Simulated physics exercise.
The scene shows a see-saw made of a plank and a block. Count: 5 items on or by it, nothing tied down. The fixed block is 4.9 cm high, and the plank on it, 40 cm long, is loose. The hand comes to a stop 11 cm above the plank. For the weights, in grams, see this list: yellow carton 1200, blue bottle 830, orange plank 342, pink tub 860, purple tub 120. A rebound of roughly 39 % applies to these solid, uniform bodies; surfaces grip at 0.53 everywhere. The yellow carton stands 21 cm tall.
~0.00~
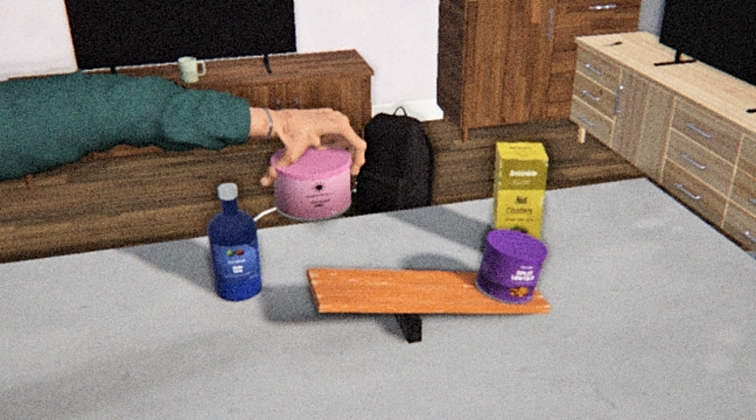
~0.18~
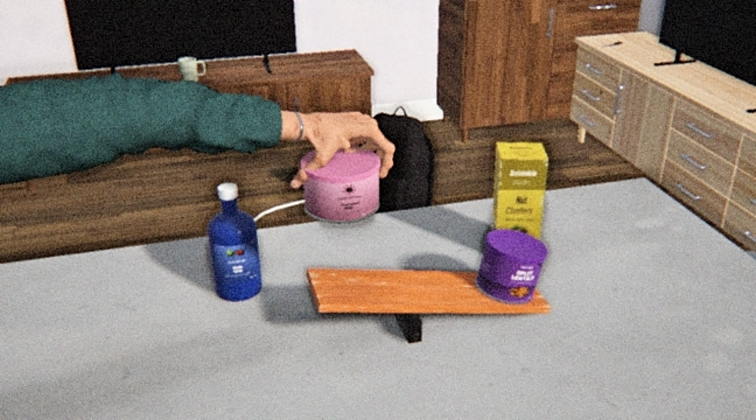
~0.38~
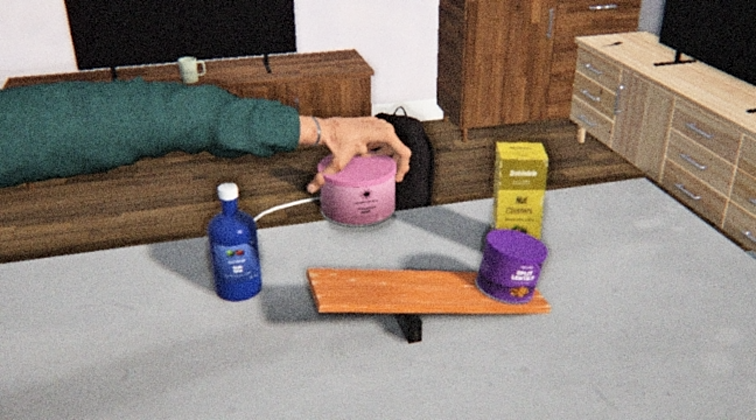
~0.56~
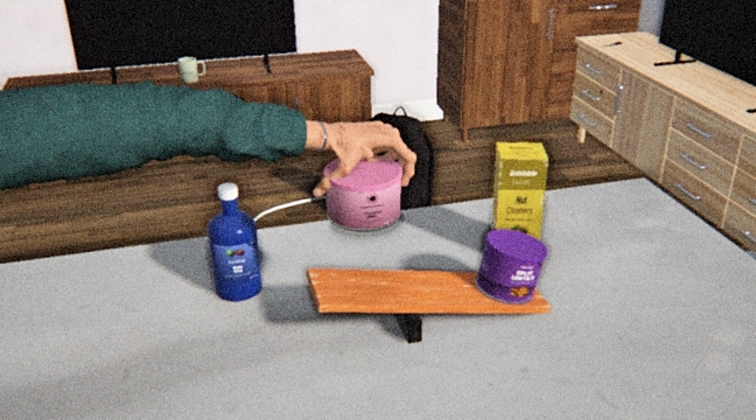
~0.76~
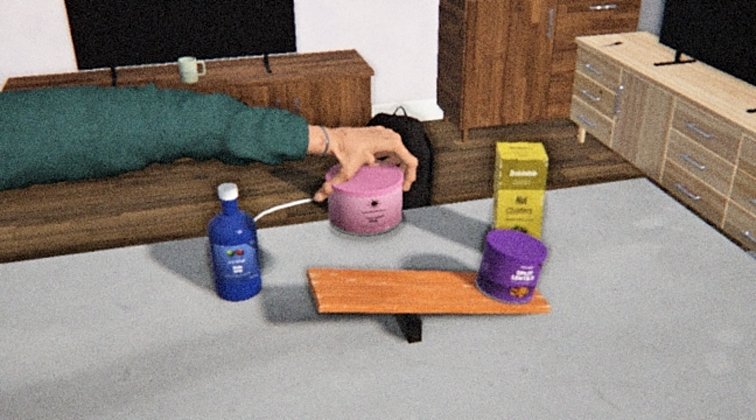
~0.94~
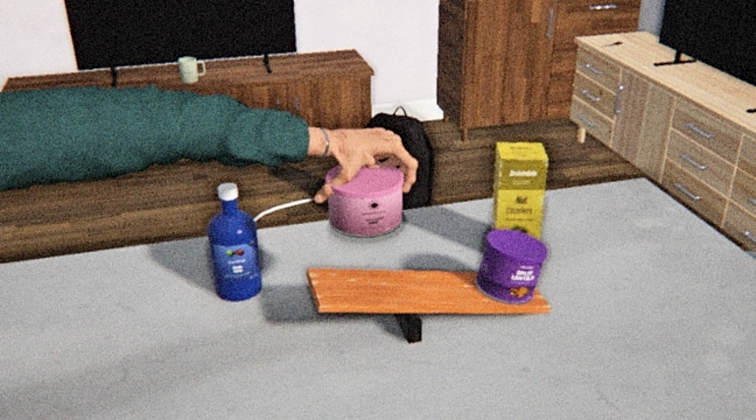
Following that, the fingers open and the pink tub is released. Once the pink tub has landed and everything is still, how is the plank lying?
The plank is tilted the other way, with the formerly raised end now down.
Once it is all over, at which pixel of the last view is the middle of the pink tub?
About (357, 288).
After 1.24 s, plank at 18°, tipped the other way; pink tub 20° off upright near (365, 282); purple tub 29° off upright.
After 1.44 s, plank at 19°, tipped the other way; pink tub 19° off upright near (359, 286); purple tub 69° off upright.
In the end (2.1 s), plank at 19°, tipped the other way; toppled on the table or plank, purple tub; not toppled but over 4 cm from the start, pink tub; the other 3 under 4 cm from the start. At the end, from the last picture's camera, pink tub near (357, 288). The plank tips across.
